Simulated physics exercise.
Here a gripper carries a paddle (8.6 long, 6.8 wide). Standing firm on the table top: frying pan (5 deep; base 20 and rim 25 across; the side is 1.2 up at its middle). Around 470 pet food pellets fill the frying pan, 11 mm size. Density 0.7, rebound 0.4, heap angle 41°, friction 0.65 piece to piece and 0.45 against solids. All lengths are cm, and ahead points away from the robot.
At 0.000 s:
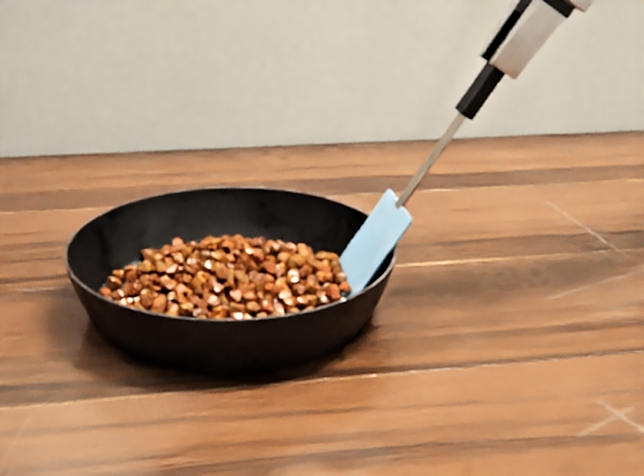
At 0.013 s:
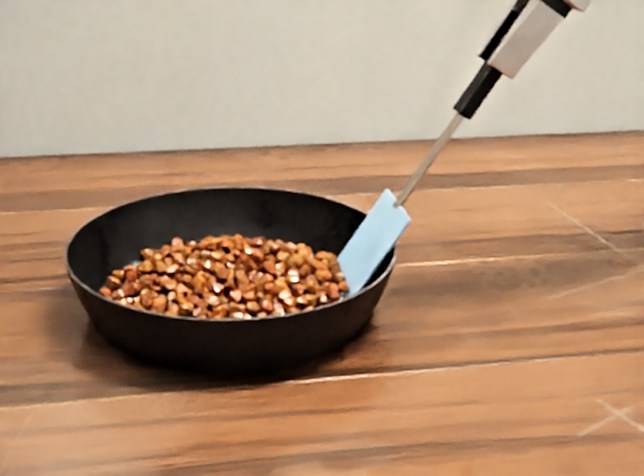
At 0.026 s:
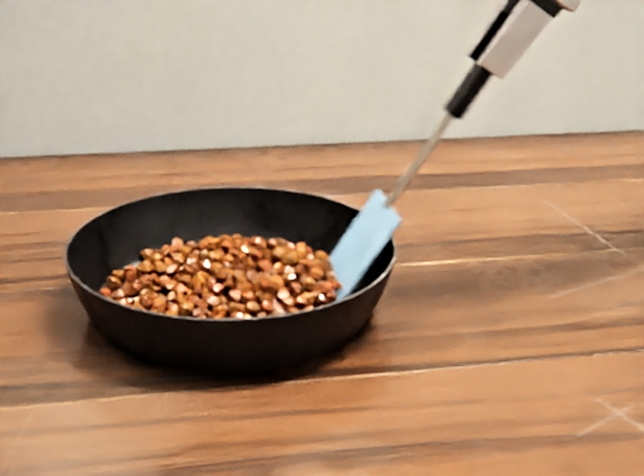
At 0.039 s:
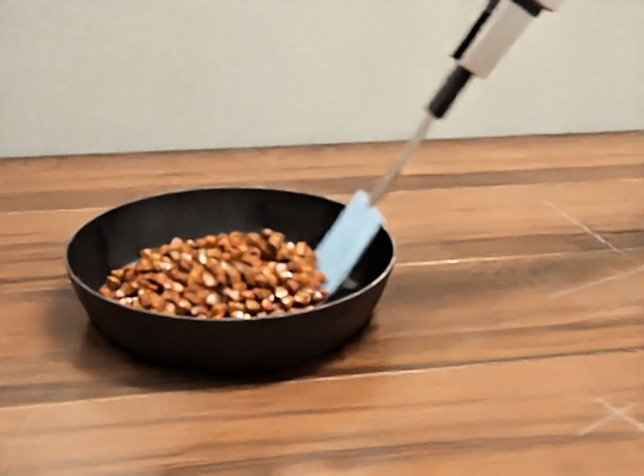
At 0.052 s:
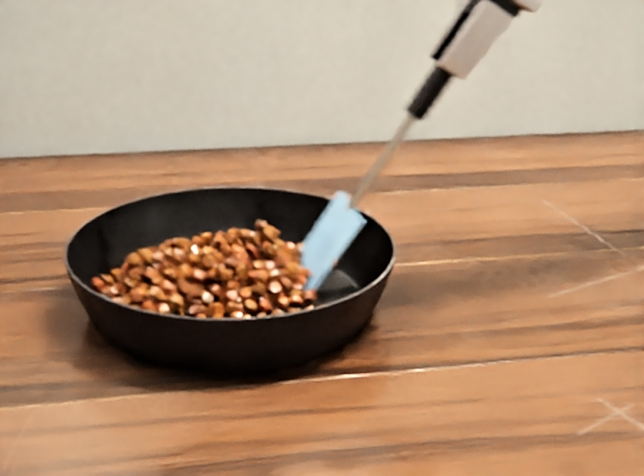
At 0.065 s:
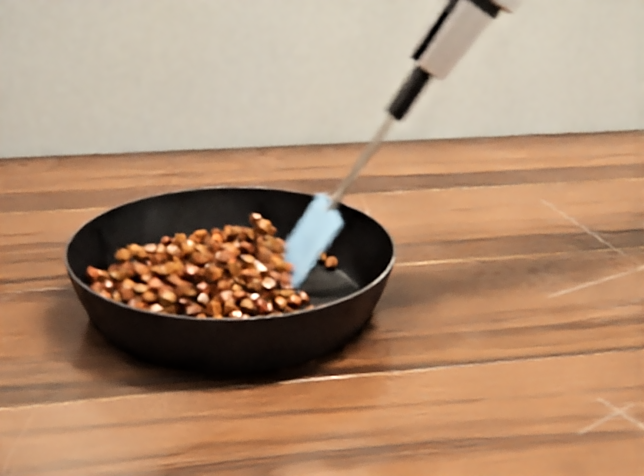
A light blue paddle, held by a black and white gripper reaching in from the upper right, stays almost still at first, then sweeps left through the pan, pushing the brown pellets into a taller heap and baring some of the base behind it. The round black frying pan sits left of centre, filled with glossy pellets. A fixed, slightly raised view shows a brown wooden tabletop before a plain pale wall.
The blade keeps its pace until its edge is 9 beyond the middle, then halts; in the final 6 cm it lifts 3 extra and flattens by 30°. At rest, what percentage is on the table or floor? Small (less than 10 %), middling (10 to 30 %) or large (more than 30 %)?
Share on the table or floor: Middling (10 to 30 %).
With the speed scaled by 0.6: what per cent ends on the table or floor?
About 5 per cent.
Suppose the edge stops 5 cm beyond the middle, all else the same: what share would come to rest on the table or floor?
It would be near 5 per cent.
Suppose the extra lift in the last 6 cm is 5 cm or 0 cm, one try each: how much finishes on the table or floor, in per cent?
About 15 and 5 per cent.
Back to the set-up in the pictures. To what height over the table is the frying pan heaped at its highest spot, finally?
Some 5.5 cm.
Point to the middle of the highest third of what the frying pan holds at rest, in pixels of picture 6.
Around (123, 280).
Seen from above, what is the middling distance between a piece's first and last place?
Roughly 4 cm.
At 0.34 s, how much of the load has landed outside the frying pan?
About 10 per cent.
After 0.10 s, sloping 57°, highest piece 6 above the table; 473 in the frying pan.
After 0.13 s, sloping 49°, highest piece 7 above the table; 473 in the frying pan.
After 0.34 s, sloping 27°, highest piece 11 above the table; 403 in the frying pan, 47 on the table or floor, 23 on the blade or in flight.
After 1.39 s, sloping 27°, highest piece 5 above the table; 402 in the frying pan, 71 on the table or floor.
At rest, 402 in the frying pan, 71 on the table or floor. That is 15 % on the table or floor.
